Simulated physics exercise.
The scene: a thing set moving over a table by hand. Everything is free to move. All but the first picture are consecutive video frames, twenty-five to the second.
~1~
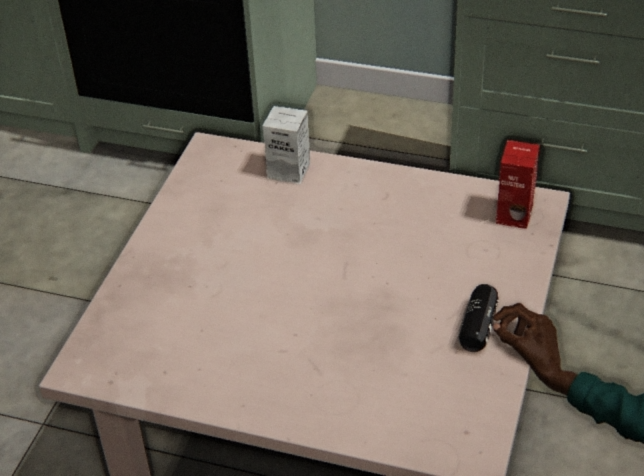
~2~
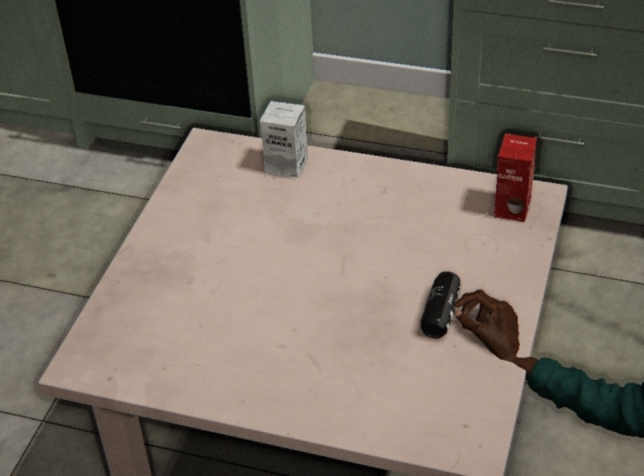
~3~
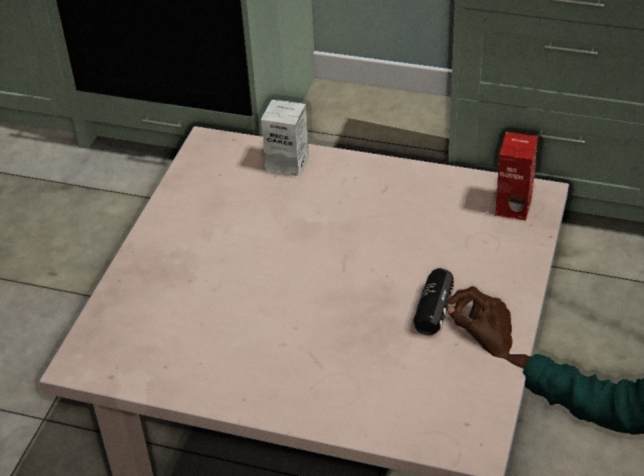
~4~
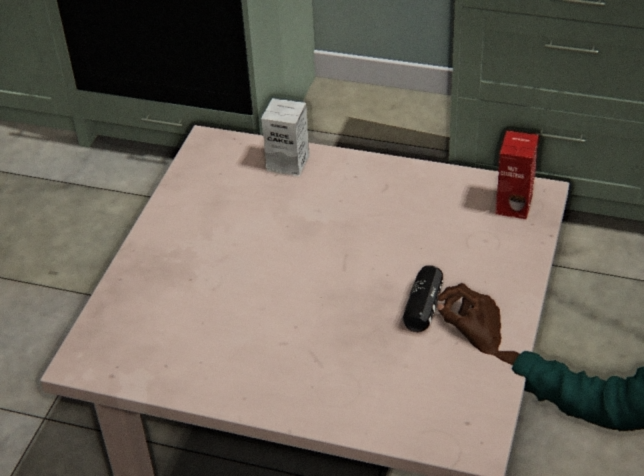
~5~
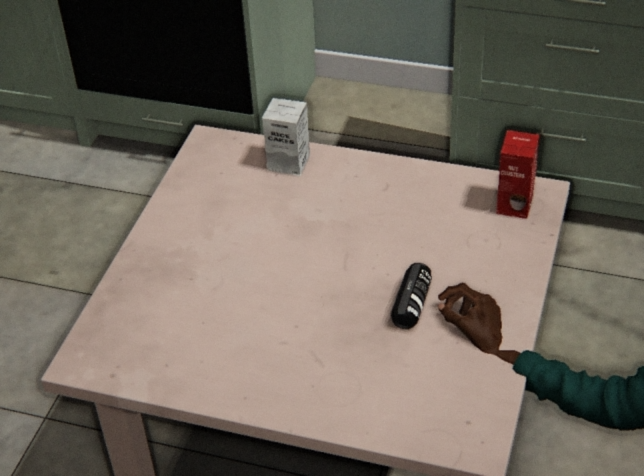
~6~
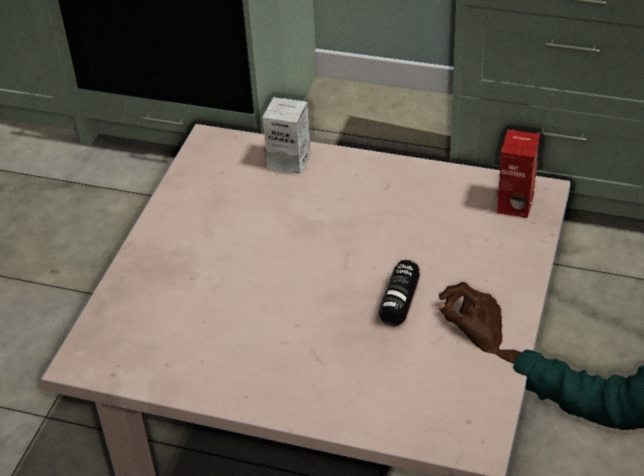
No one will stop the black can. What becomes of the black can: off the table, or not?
The black can drops to the floor.
Then, 0.60 s after the last picture, black can rolled well along near (223, 261).
Then, 1.20 s after the last picture, black can now off the table.
By the end, off the table, black can.
